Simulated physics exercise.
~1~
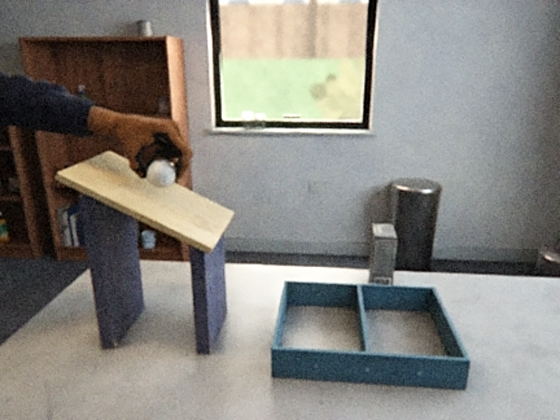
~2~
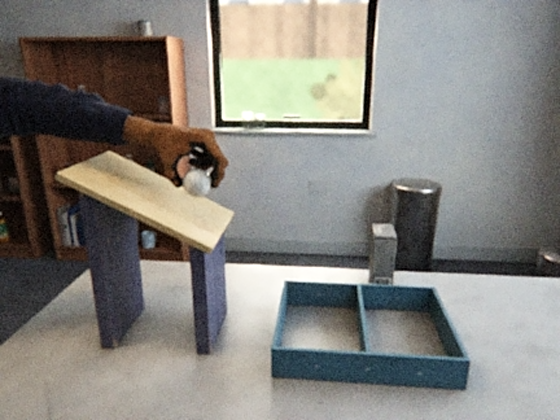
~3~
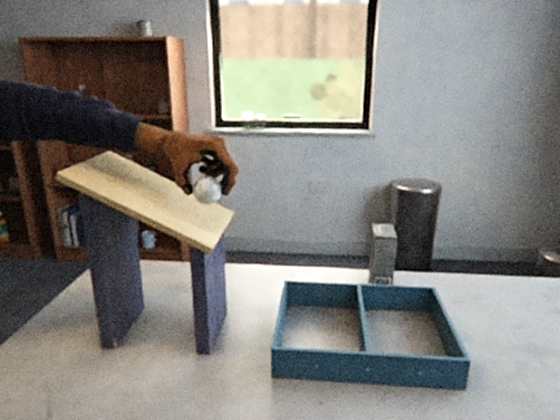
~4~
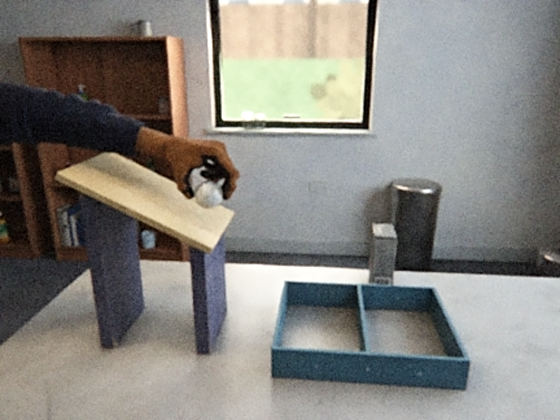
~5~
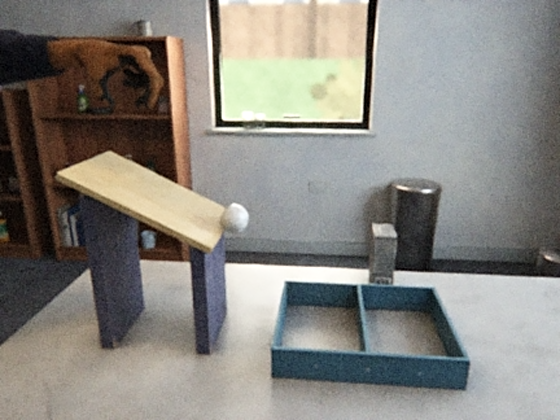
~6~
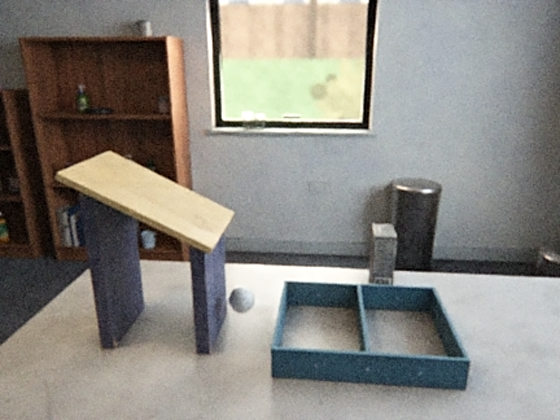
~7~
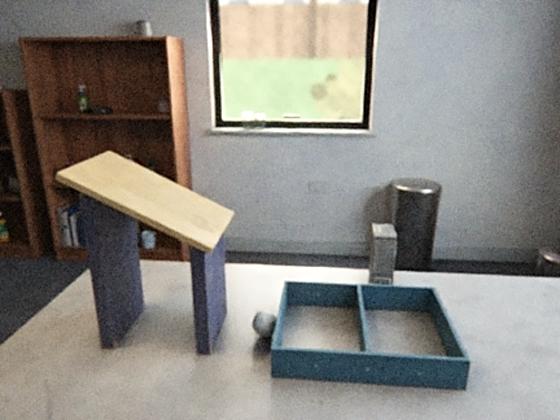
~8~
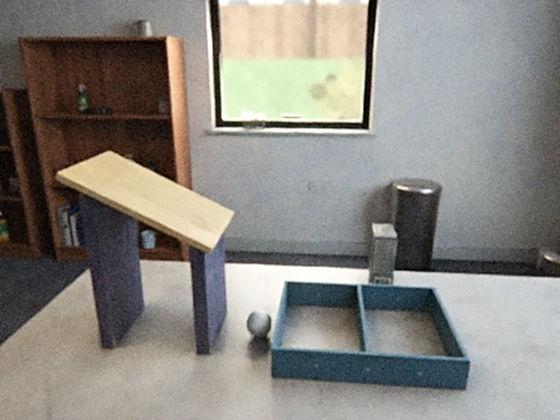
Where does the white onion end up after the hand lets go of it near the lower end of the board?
It ends up outside the tray, on the table between the board's supports and the tray's left side.
